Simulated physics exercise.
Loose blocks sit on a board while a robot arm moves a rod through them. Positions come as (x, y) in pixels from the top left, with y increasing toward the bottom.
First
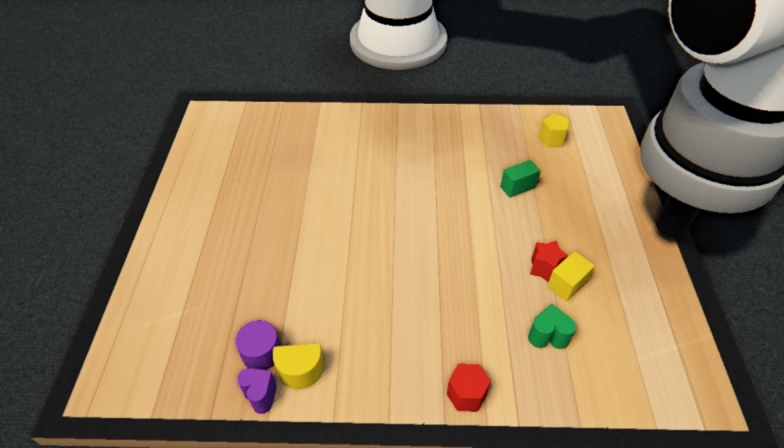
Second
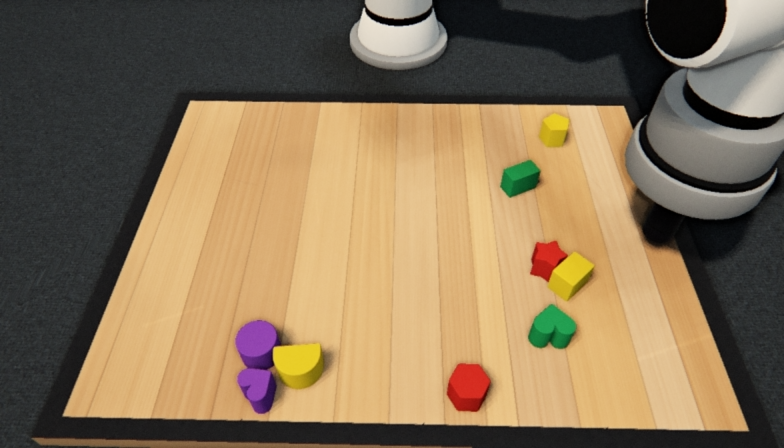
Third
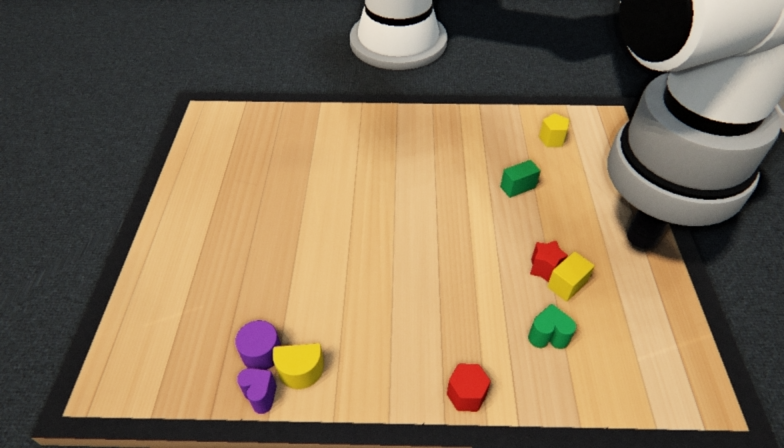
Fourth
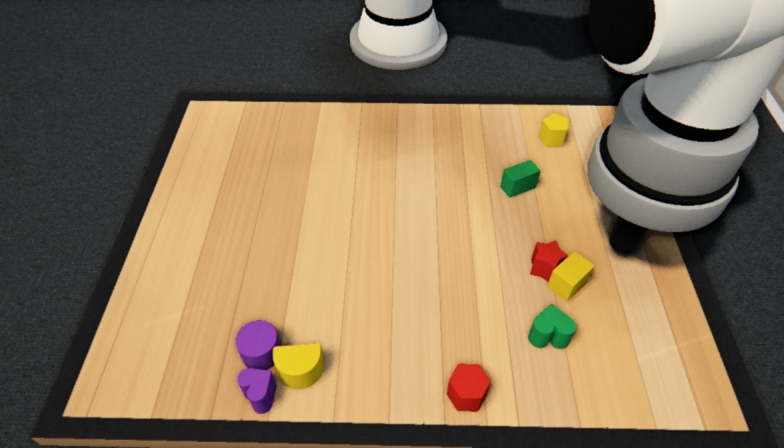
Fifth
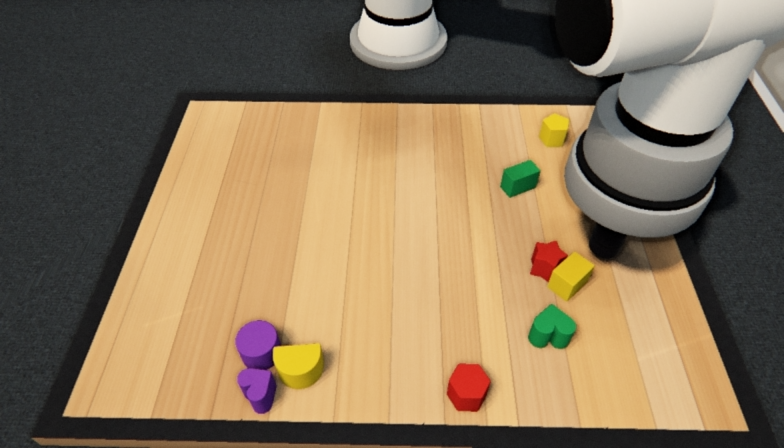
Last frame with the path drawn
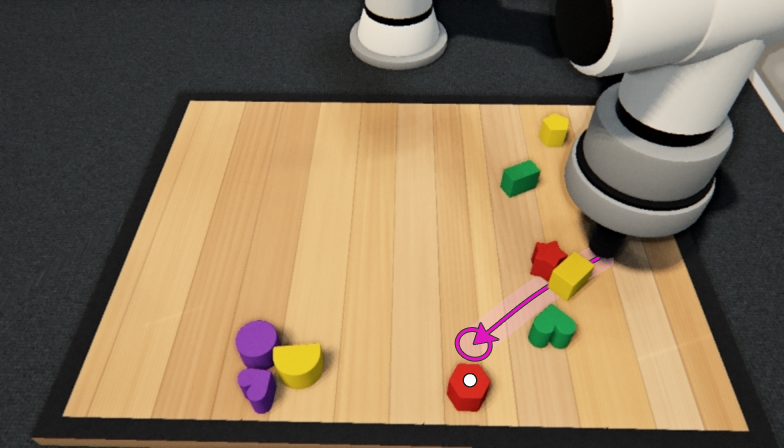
A robot arm moves its rod left across the board's right side, touching no blocks.
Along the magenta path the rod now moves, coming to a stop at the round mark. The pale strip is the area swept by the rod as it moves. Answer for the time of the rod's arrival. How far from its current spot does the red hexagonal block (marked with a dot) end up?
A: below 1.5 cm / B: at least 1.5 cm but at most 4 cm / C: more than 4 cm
It's A.
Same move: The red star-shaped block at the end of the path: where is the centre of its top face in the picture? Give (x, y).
The middle of its upper face should be somewhere near (527, 255).
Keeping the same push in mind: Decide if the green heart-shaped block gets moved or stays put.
It is moved from its place.
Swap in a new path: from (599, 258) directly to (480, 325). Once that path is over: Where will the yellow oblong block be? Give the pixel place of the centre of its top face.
It ends at (504, 341).
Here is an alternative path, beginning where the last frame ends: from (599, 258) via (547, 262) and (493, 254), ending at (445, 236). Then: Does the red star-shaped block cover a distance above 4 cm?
I'd say yes.
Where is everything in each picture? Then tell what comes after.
In the first picture, tip of the rod at (670, 227), middles of tops, red hexagonal block at (470, 380), red star-shaped block at (550, 252), green heart-shaped block at (555, 321), yellow oblong block at (574, 268).
In the second picture, rod at (657, 233), nothing pushed.
In the third picture, rod at (641, 238), nothing pushed.
In the fourth picture, rod at (623, 243), nothing pushed.
In the fifth picture, rod at (603, 248), red hexagonal block at (470, 380), red star-shaped block at (550, 252), green heart-shaped block at (555, 321), yellow oblong block at (574, 268).
The line goes from (599, 258) through (536, 295) to (474, 344); the dot is on the red hexagonal block.
What follows on the original path. One third of the way, rod at (560, 272); red star-shaped block at (535, 253), turned 50° clockwise; green heart-shaped block at (554, 324); yellow oblong block at (550, 290), turned 20° anticlockwise.
Two thirds of the way, rod at (518, 301); red star-shaped block at (527, 255), turned 85° clockwise; green heart-shaped block at (551, 350), turned 90° anticlockwise; yellow oblong block at (516, 327), turned 55° anticlockwise.
At the end, rod at (476, 335); red hexagonal block at (469, 384); red star-shaped block at (527, 255), turned 85° clockwise; green heart-shaped block at (551, 353), turned 100° anticlockwise; yellow oblong block at (502, 360), turned 125° anticlockwise.
